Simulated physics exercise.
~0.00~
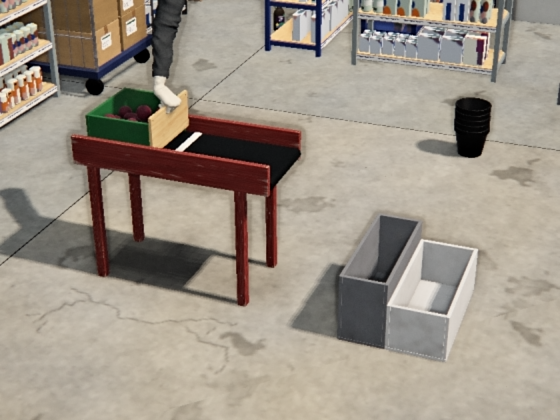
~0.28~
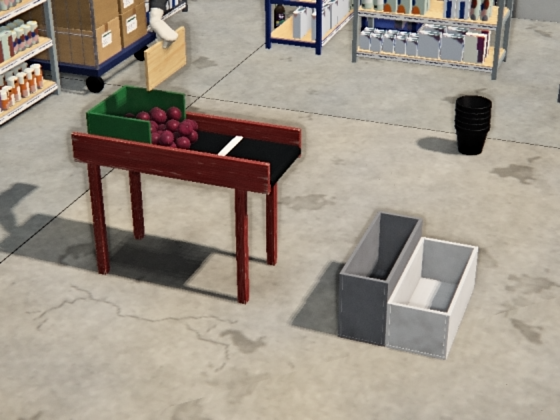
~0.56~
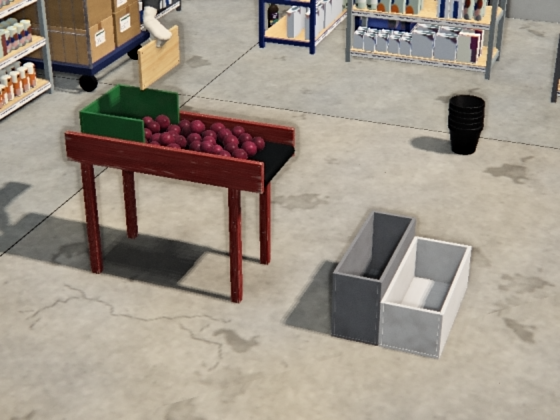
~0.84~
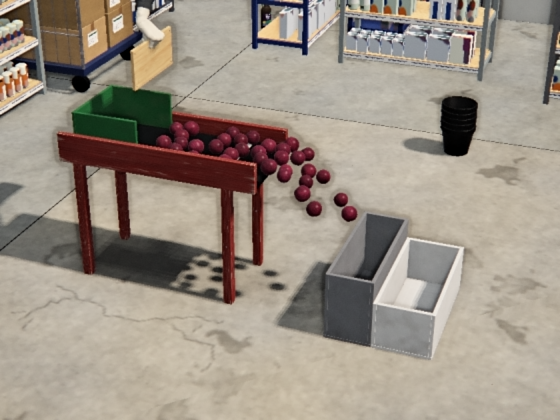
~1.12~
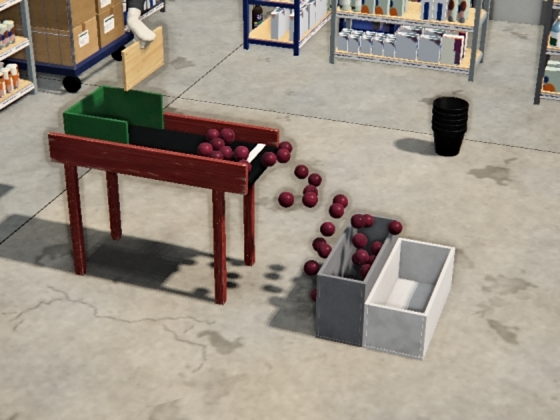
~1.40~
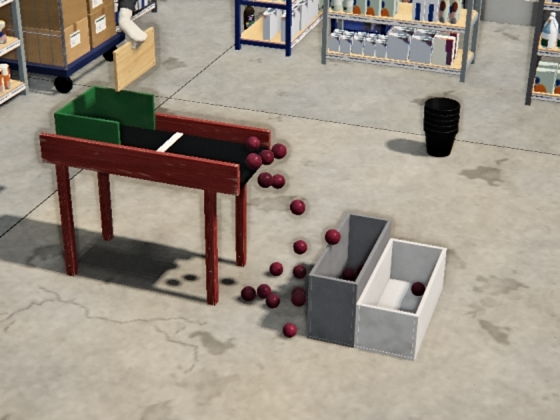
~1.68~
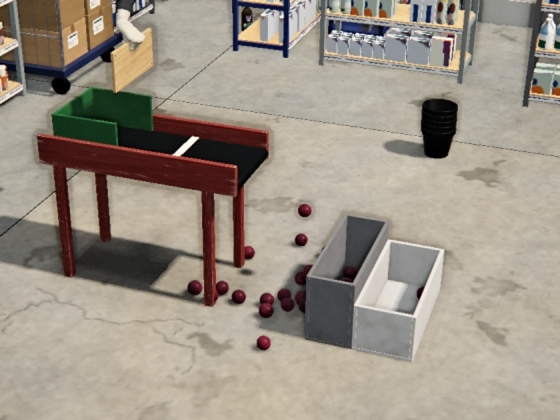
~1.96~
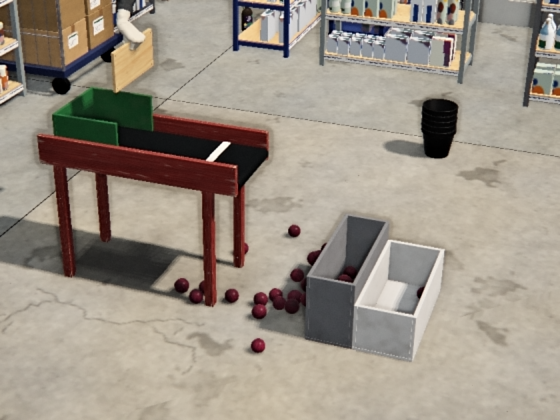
The clip shows a gloved hand lifting a wooden gate from a green pen on a red-framed belt, which carries dark red onions rightward and off its end; some land in the grey box, one in the white box, and many scatter on the floor short of them.
